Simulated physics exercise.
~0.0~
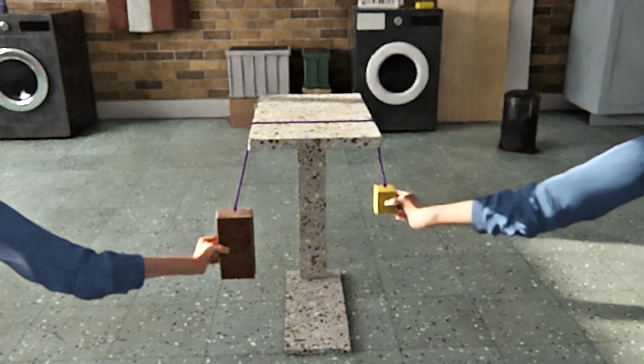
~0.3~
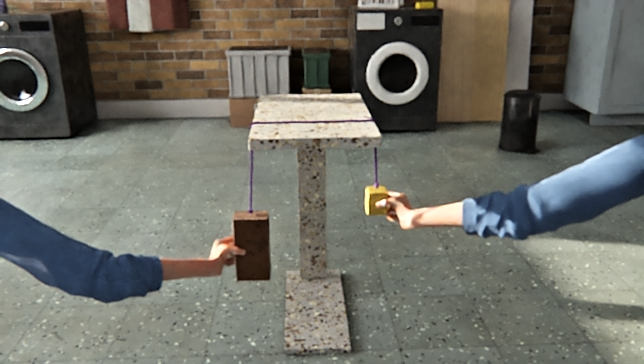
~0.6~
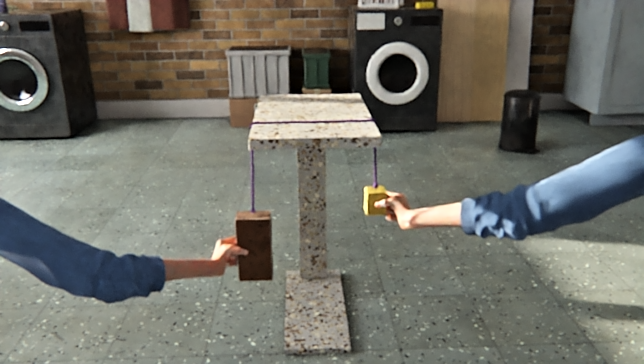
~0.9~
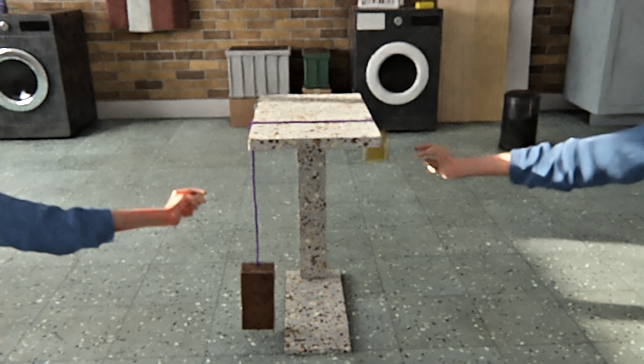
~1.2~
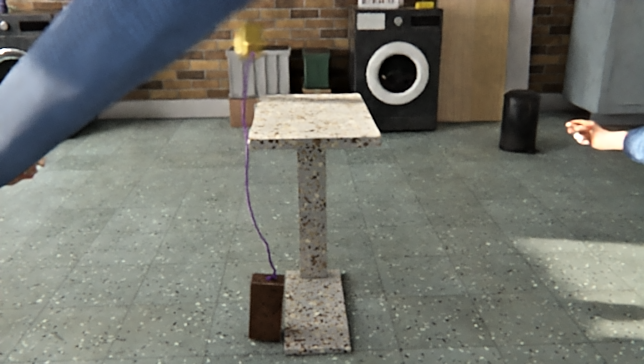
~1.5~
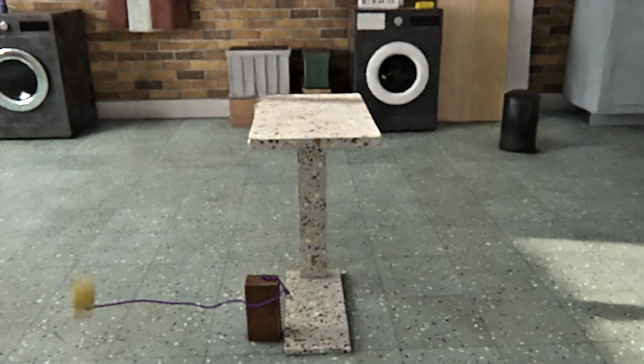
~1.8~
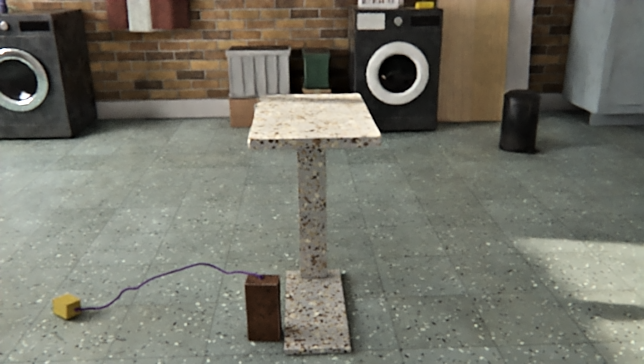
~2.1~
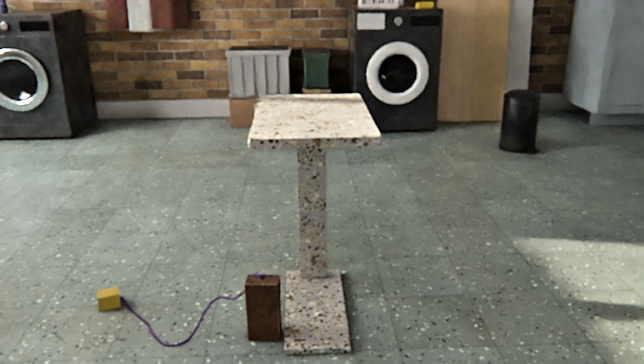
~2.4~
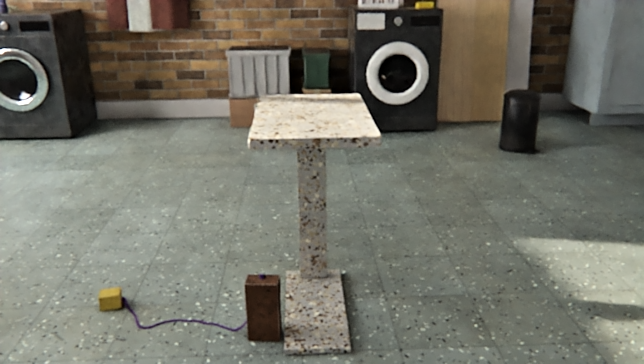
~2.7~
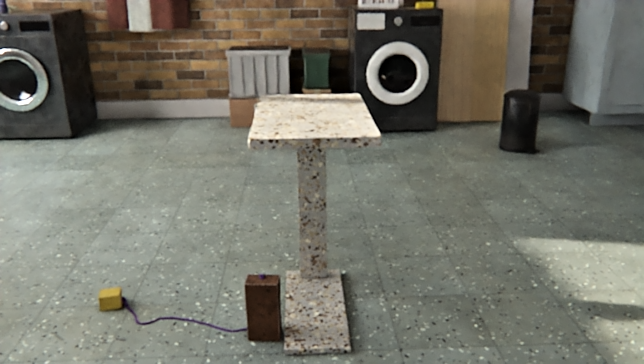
In a room with washing machines, two hands released a brown brick and a small yellow block tied by a purple shoelace across a speckled stand; the brick dropped, pulling the block over leftwards, and both ended up resting on the floor.
